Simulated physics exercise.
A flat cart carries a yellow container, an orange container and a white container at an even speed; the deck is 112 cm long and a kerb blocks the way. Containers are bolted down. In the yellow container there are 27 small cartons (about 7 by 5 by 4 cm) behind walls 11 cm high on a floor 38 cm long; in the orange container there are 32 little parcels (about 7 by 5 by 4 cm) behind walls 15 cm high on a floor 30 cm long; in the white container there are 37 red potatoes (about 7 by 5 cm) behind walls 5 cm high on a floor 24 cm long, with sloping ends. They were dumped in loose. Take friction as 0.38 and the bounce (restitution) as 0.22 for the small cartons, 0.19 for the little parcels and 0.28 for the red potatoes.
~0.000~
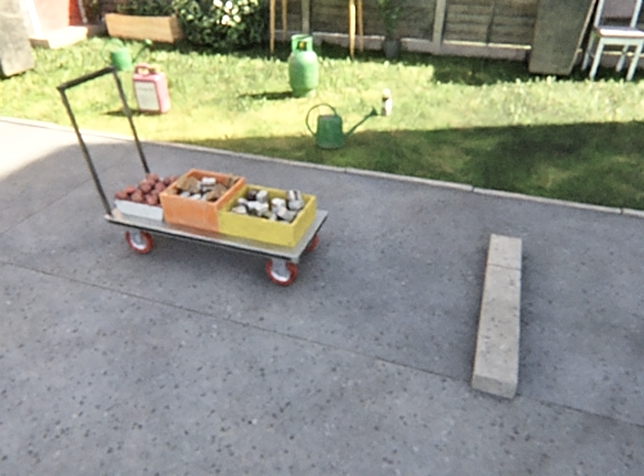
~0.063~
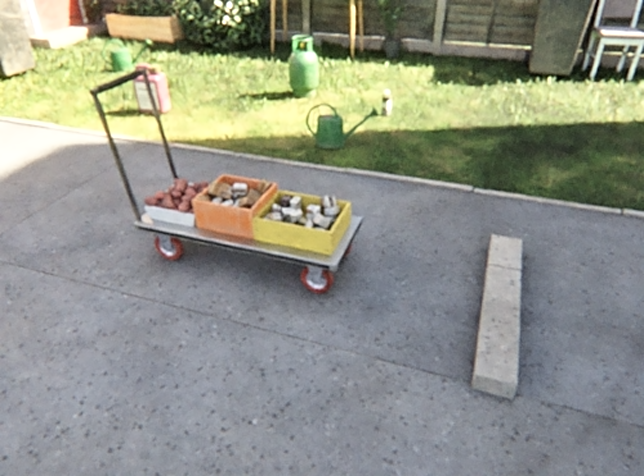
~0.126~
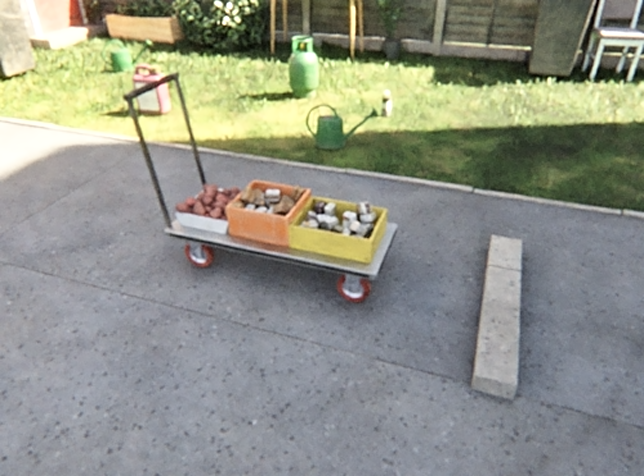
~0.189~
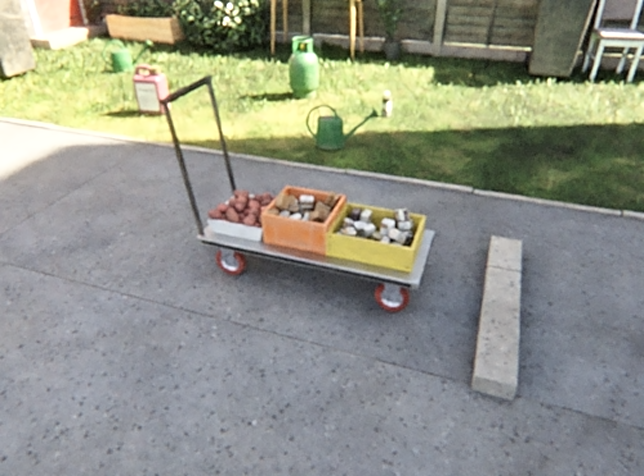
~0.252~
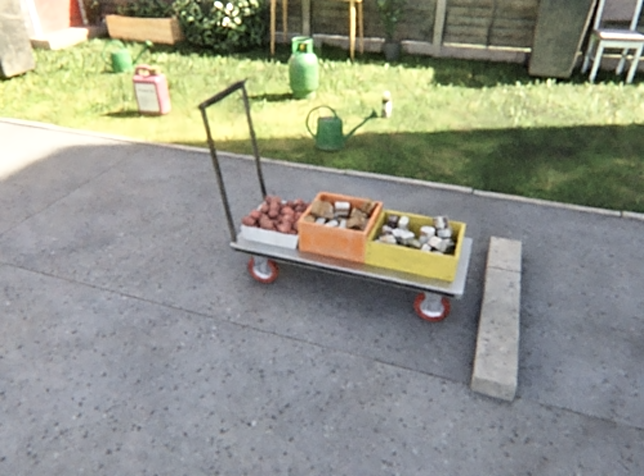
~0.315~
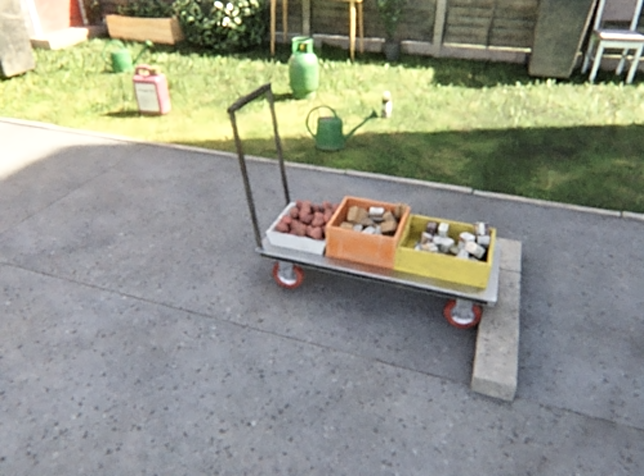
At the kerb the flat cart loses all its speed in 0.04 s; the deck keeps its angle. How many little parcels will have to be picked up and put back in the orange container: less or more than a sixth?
The orange container loses fewer than one in six of its little parcels.
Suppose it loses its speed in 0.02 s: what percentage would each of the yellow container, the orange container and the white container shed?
Then yellow container 0, orange container 10, white container 30 per cent.
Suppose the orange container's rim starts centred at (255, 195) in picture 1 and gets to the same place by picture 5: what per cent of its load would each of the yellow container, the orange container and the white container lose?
In that case yellow container 0, orange container 0, white container 20 per cent.
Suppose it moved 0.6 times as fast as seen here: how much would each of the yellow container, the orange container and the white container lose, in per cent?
In that case yellow container 0, orange container 0, white container 10 per cent.
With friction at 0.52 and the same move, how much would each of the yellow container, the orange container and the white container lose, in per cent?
In that case yellow container 10, orange container 10, white container 20 per cent.
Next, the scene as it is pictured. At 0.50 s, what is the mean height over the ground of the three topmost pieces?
Roughly 52 cm.
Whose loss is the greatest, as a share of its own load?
It is the white container.
After 0.38 s, yellow container 27 in, 0 out, orange container 32 in, 0 out and white container 35 in, 2 out.
After 0.50 s, yellow container 26 in, 1 out, orange container 32 in, 0 out and white container 30 in, 7 out.
After 0.73 s, yellow container 25 in, 2 out, orange container 30 in, 2 out and white container 27 in, 10 out.
When it is over (at 1.23 s), yellow container 25 in, 2 out, orange container 30 in, 2 out and white container 27 in, 10 out. Asked share, 2 of 32, 6 per cent.
